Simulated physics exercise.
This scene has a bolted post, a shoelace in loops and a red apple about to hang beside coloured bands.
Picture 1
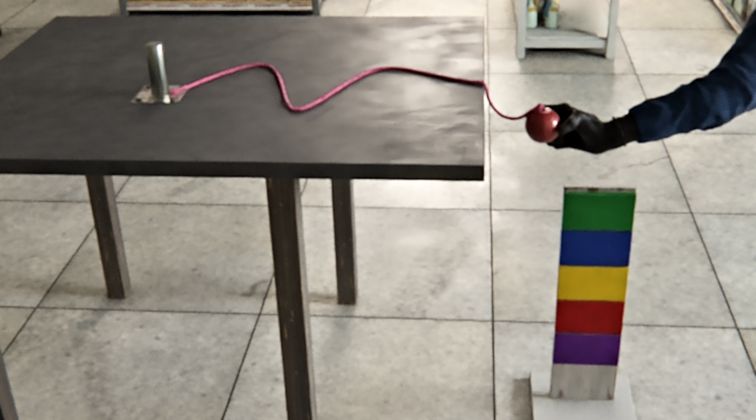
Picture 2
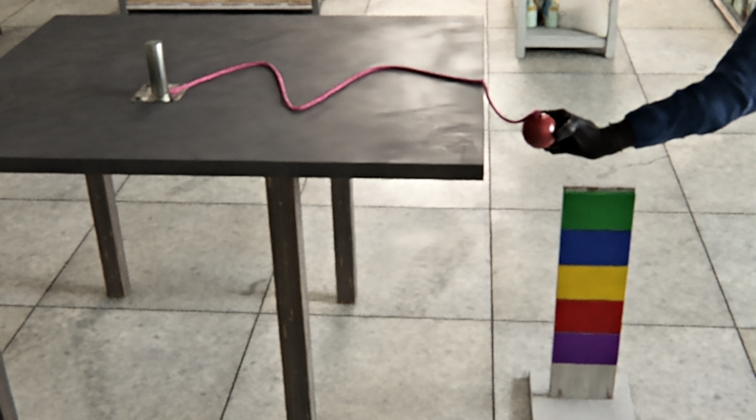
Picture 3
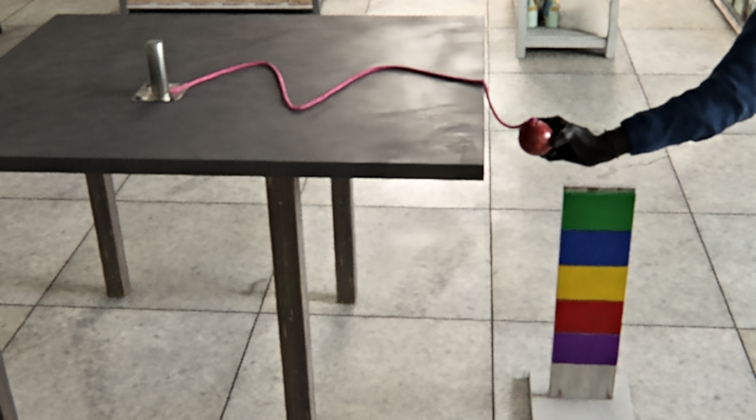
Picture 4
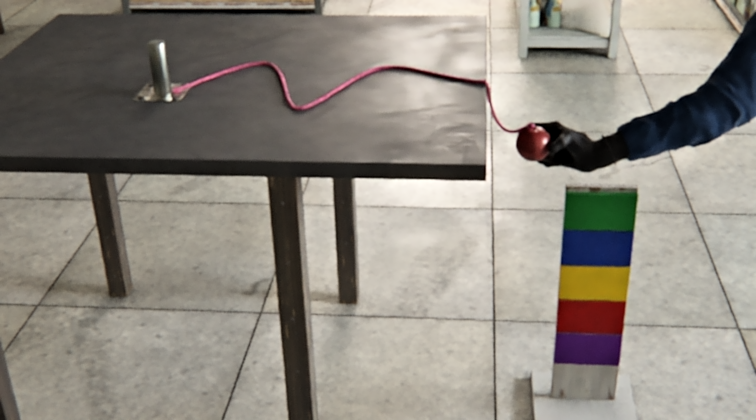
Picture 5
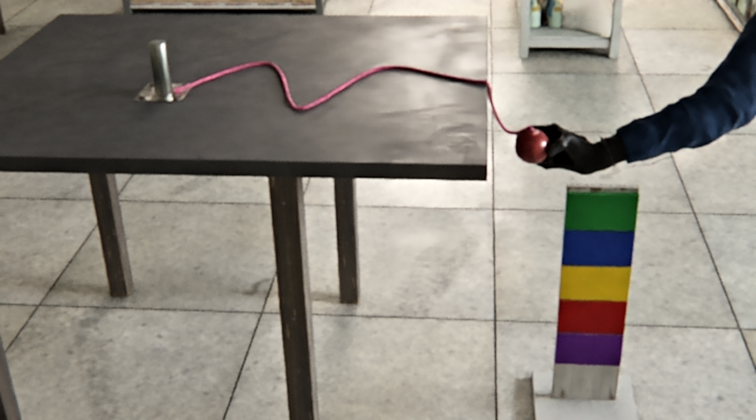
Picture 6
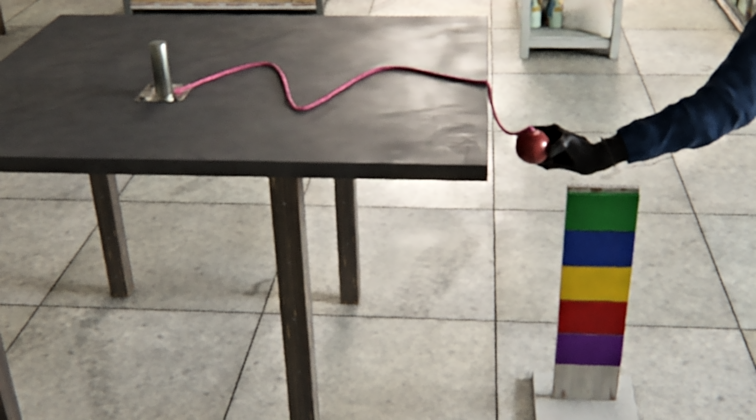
A red apple on a pink shoelace, held by a black-gloved hand, shifts slightly left and down beside a dark table's edge, above an upright board of coloured bands. The hand then stays nearly still with the apple, while the lace lies in loose curves from a metal post across the tabletop.
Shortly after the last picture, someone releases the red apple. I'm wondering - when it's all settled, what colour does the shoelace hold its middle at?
It's at purple.
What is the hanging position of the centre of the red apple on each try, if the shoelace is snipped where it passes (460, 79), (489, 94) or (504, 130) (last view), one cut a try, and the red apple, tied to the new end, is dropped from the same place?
About (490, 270), (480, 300) and (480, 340).
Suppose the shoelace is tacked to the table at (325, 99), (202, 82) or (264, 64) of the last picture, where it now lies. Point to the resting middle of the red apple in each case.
Going try by try, I'd put it close to (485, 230), then (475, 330), and finally (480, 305).
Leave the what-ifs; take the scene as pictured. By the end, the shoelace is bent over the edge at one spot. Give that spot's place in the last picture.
It is around (336, 92).
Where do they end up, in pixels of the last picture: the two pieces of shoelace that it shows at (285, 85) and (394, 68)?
First point (365, 88), second point (484, 173).
A little later, apple near (456, 328); level with purple.
Next, apple near (494, 337); level with purple.
When it is over, apple near (475, 338); level with purple. The shoelace holds its middle at purple.
